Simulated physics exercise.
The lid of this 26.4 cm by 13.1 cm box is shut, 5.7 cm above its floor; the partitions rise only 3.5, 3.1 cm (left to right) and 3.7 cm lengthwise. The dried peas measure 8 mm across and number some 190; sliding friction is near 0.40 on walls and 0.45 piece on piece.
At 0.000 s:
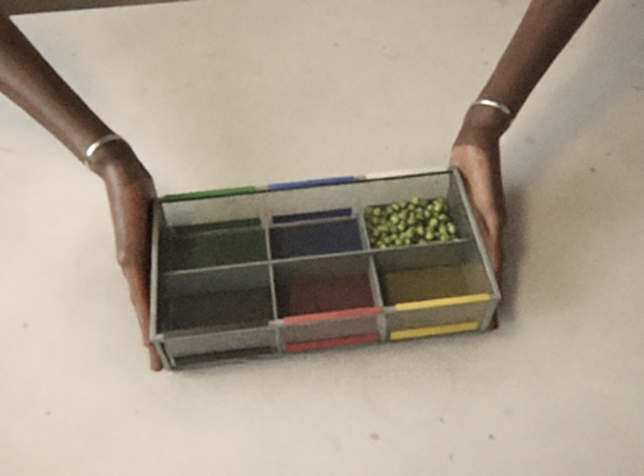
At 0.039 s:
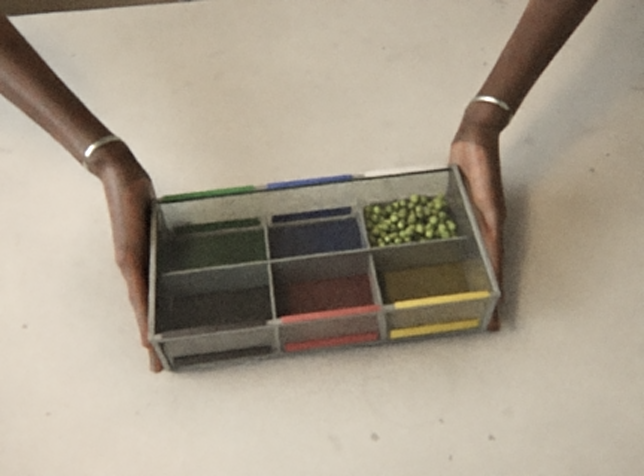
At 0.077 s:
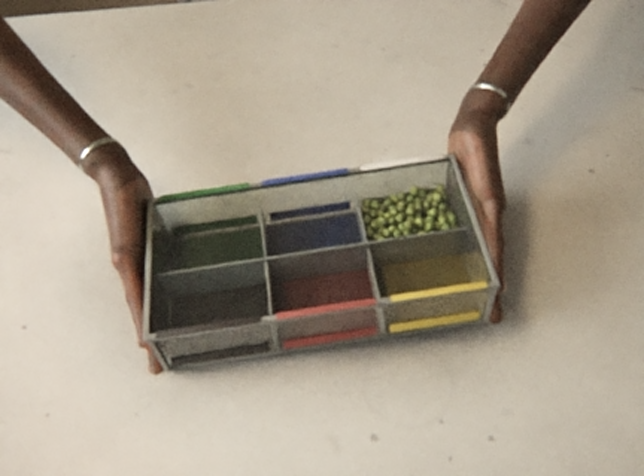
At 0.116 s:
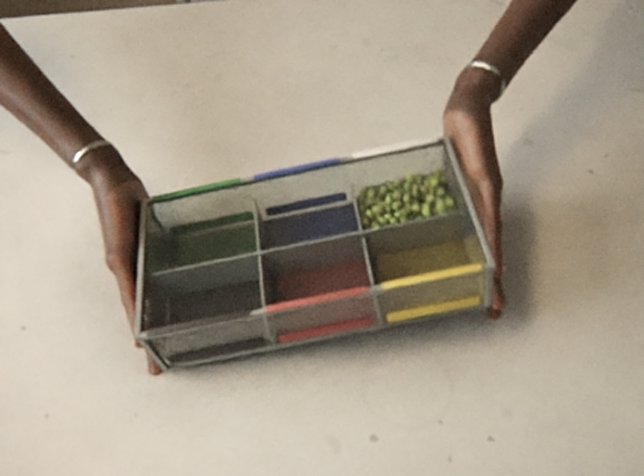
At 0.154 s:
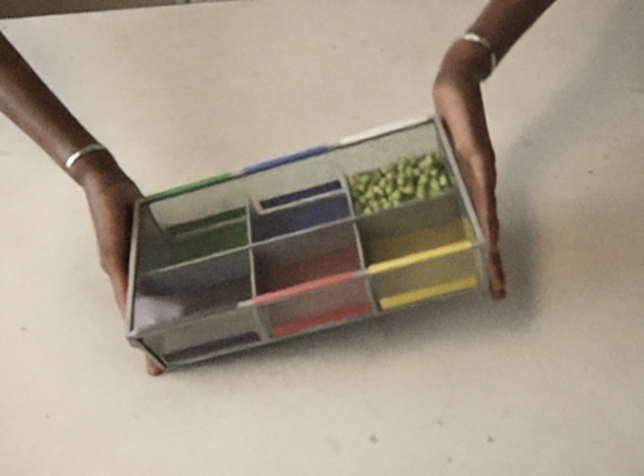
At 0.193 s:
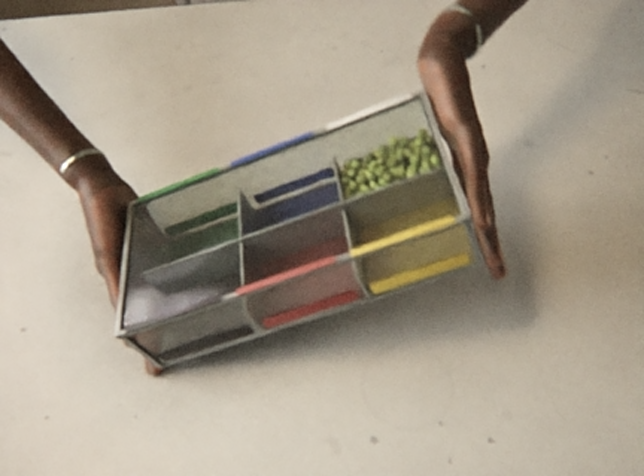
In this clip, two hands hold a clear box divided into six colour-marked compartments, with green peas in the back right one, and raise its right side so that it slants down toward the left while the peas stay in their compartment.
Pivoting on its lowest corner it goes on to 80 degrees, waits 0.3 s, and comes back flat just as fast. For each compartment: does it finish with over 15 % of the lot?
Red compartment: Below; blue compartment: Above; green compartment: Above; yellow compartment: Below; white compartment: Above; black compartment: Below.
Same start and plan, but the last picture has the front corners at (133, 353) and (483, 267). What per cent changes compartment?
In that case some 80 per cent.
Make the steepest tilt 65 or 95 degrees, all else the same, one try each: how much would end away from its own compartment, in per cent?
About 50 and 95 per cent.
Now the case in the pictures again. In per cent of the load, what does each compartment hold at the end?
Red 0, blue 25, green 55, yellow 0, white 25, black 0.
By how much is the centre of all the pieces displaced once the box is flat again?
Roughly 13.5 cm.
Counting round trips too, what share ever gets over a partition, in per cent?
Some 75 per cent.
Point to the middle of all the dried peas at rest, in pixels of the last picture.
Around (238, 256).
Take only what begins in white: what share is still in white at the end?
Some 20 per cent.
Then, at 0.81 s, tilt 80 degrees; blue 25 %, green 40 %, white 35 %.
After 1.21 s, tilt 45 degrees; blue 25 %, green 55 %, white 25 %.
After 1.70 s, tilt 0 degrees; blue 25 %, green 55 %, white 25 %.
At rest (2.2 s), red 0 %, blue 25 %, green 55 %, yellow 0 %, white 25 %, black 0 %.
